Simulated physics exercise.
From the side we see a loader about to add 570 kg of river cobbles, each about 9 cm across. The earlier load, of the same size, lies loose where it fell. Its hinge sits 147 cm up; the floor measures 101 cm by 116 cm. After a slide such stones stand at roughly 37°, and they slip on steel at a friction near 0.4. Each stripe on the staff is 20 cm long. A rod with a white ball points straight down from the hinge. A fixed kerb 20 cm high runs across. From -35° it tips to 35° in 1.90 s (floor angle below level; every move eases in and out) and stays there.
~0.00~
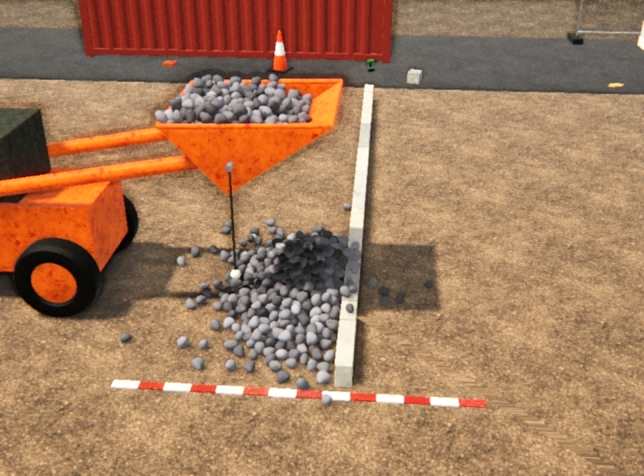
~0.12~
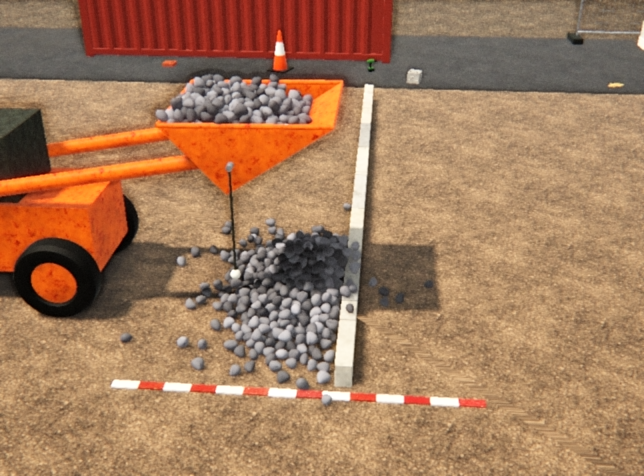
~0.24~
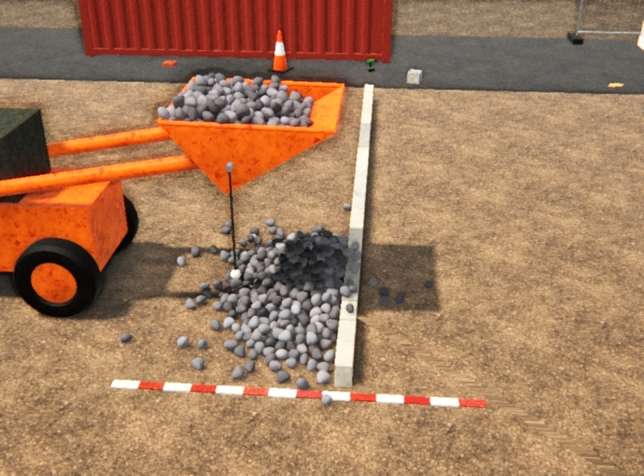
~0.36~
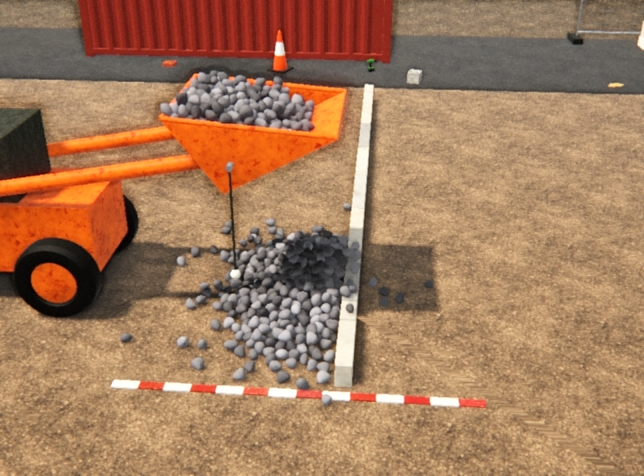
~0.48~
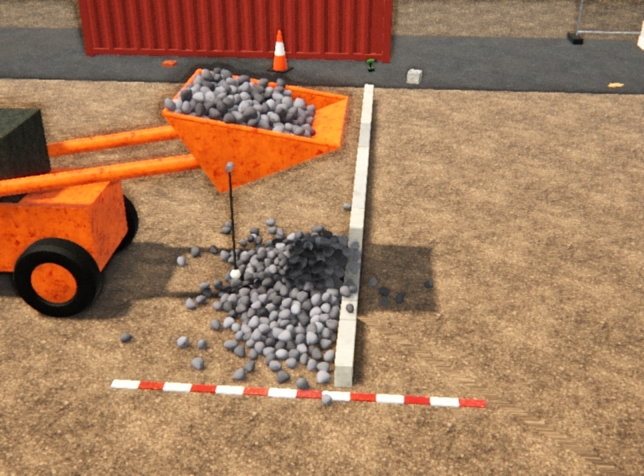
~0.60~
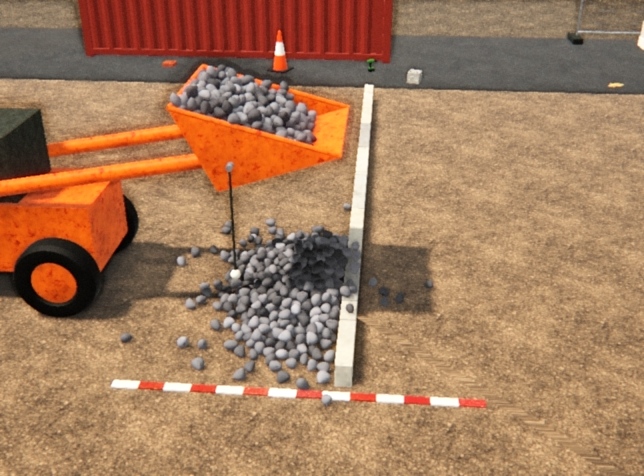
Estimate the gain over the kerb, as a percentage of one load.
Some 88 per cent is added.
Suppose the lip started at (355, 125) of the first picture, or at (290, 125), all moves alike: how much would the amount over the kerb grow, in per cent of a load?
Near 100 per cent from the first place, 45 from the second.
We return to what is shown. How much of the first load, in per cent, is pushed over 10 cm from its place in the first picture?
About 0 per cent.
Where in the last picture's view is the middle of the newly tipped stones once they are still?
Their middle is at about (402, 285).
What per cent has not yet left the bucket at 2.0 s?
It holds some 35 per cent.
After 1.4 s the floor is at 24°; in per cent of one load, 98 in the bucket, 101 on this side of the kerb, 1 over the kerb; the foremost stones are at (379, 284).
After 2.0 s the floor is at 35°; in per cent of one load, 35 in the bucket, 133 on this side of the kerb, 32 over the kerb; the foremost stones are at (427, 302).
After 2.3 s the floor is at 35°; in per cent of one load, 7 in the bucket, 128 on this side of the kerb, 65 over the kerb; the foremost stones are at (488, 307).
After 5.1 s the floor is at 35°; in per cent of one load, 0 in the bucket, 111 on this side of the kerb, 89 over the kerb; the foremost stones are at (562, 287). Net gain over the kerb, 88.
